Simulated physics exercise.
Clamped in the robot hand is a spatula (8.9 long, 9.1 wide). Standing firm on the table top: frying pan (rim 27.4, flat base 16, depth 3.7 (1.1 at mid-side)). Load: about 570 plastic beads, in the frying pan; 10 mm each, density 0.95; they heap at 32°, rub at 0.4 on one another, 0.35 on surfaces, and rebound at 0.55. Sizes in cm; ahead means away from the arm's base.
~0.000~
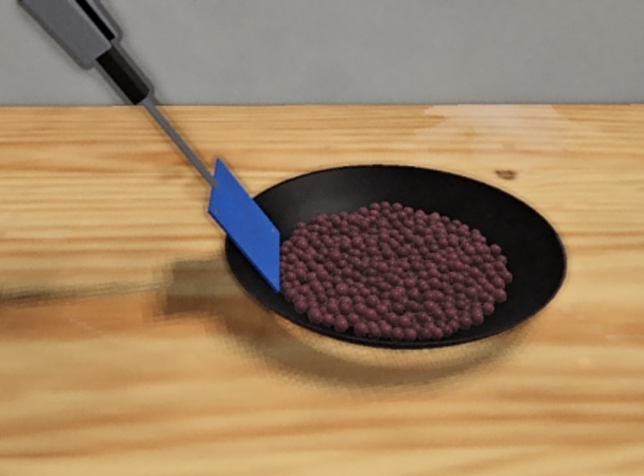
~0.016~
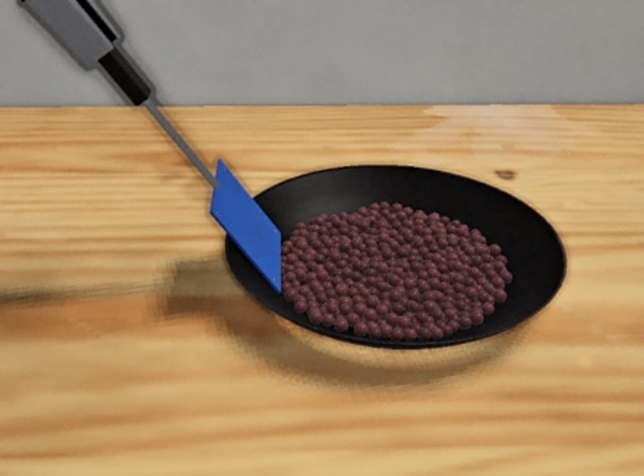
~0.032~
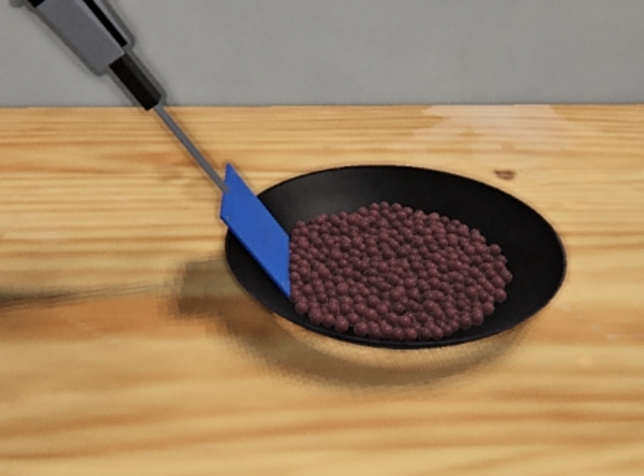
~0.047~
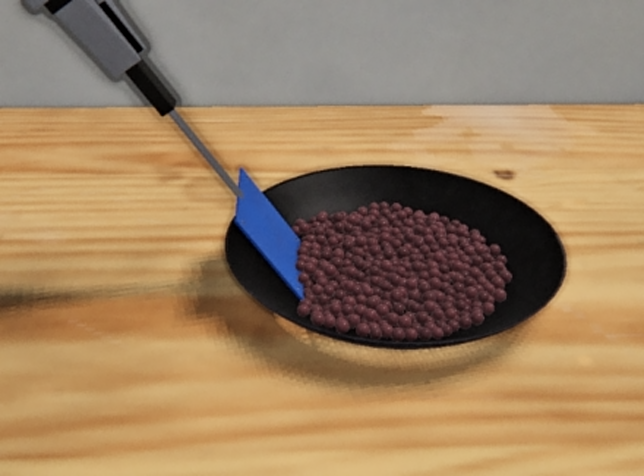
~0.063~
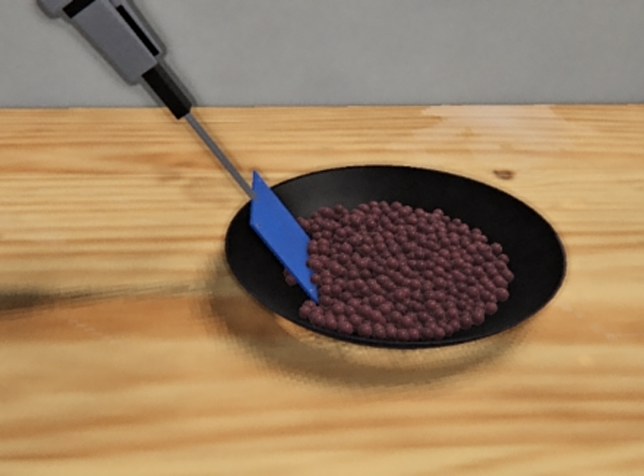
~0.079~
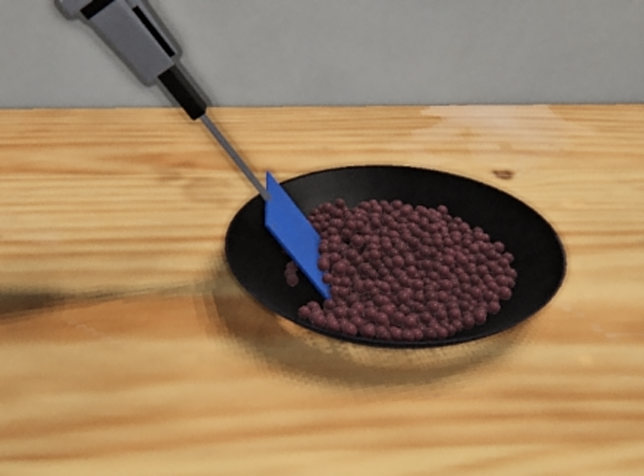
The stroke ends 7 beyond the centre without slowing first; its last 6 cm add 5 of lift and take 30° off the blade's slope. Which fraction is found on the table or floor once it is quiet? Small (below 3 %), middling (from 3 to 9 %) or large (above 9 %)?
A middling share, from 3 to 9 %, ends on the table or floor.
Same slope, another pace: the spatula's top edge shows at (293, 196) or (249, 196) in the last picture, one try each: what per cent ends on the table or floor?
Some 15 and 0 per cent.
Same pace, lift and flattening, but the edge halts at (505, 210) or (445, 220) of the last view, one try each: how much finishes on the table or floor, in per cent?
Some 10 and 0 per cent.
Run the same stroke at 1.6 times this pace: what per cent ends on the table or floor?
Some 15 per cent.
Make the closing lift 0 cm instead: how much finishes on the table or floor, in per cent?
Some 5 per cent.
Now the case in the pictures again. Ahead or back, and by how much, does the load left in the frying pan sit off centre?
Roughly 4.5 cm ahead.
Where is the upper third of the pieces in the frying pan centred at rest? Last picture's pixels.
Around (490, 256).
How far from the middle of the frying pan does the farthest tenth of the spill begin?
Some 50 cm.
After 0.14 s, sloping 56°, highest piece 5 above the table; 567 in the frying pan.
After 0.20 s, sloping 44°, highest piece 5 above the table; 567 in the frying pan.
After 0.43 s, sloping 26°, highest piece 4 above the table; 538 in the frying pan, 29 on the table or floor.
After 1.48 s, sloping 26°, highest piece 4 above the table; 538 in the frying pan, 29 on the table or floor.
At rest, 538 in the frying pan, 29 on the table or floor. That is 5 % on the table or floor.
